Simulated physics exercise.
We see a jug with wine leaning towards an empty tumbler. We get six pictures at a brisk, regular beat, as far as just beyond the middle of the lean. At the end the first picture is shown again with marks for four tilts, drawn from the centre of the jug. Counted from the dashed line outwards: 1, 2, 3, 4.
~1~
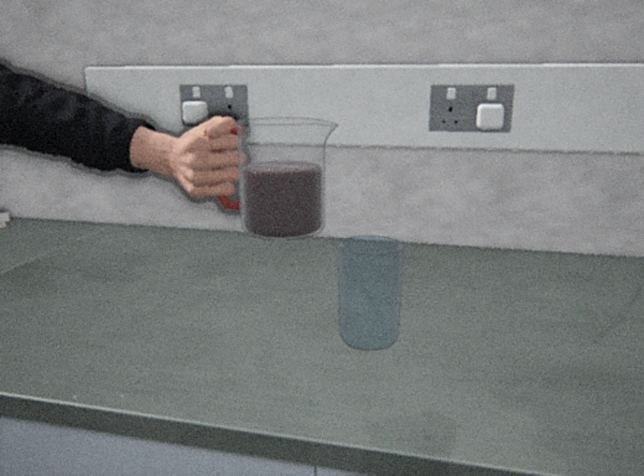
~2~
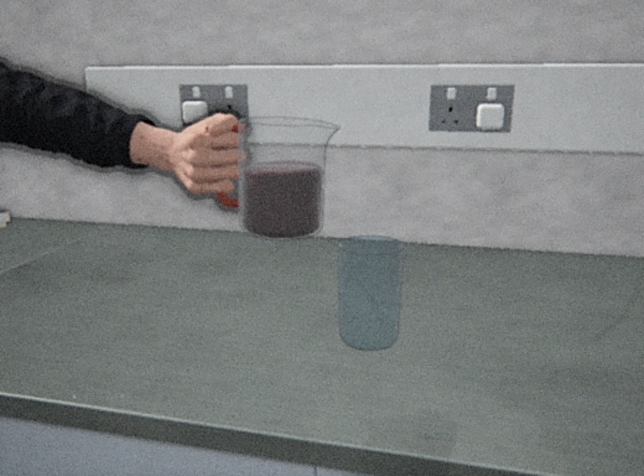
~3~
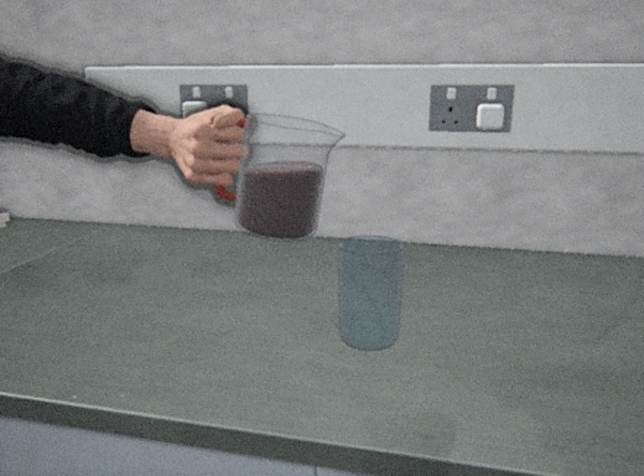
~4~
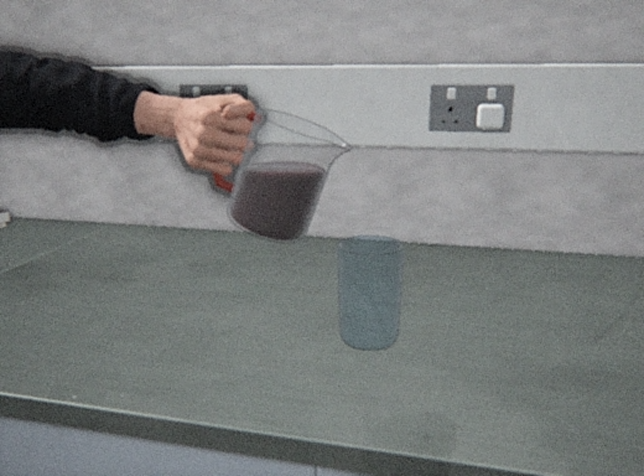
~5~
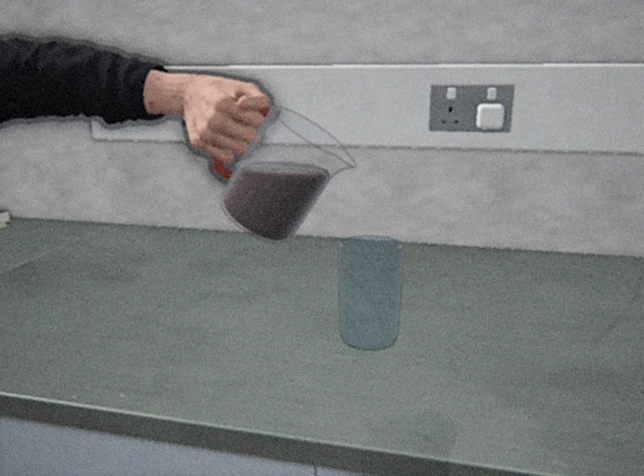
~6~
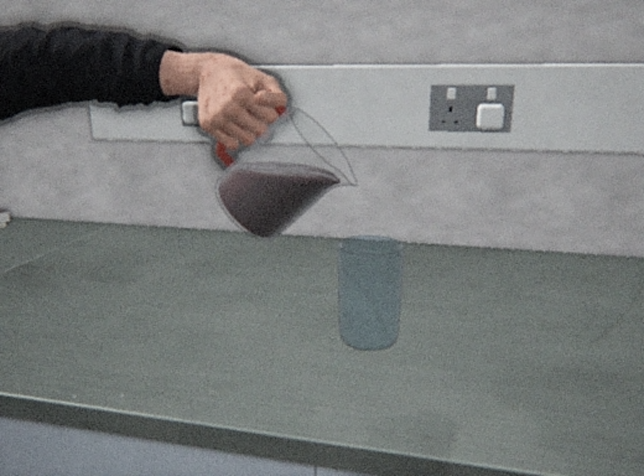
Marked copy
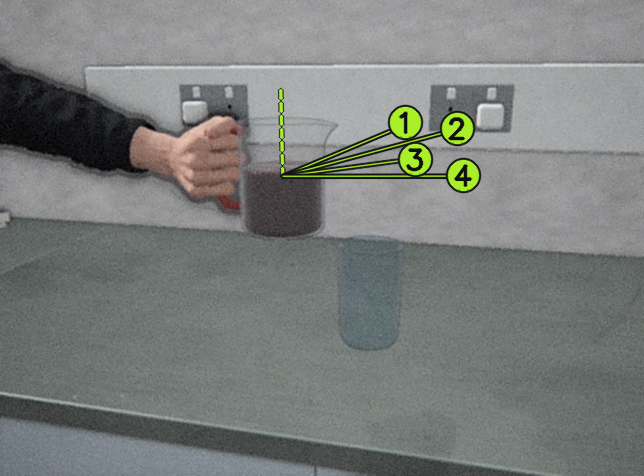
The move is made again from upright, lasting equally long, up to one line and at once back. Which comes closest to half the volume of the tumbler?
Line 2.
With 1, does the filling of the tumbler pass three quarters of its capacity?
No.
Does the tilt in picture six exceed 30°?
Yes.
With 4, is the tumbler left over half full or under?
Over half.
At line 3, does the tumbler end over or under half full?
Over half.
In lime, 1 at (390, 131); 2 at (441, 133); 3 at (398, 161); 4 at (446, 176).
With 1, the tumbler ends with about 33 % of what it can hold.
With 2, the tumbler ends with about 51 % of what it can hold.
With 3, the tumbler ends with about 67 % of what it can hold.
With 4, the tumbler ends with about 81 % of what it can hold.
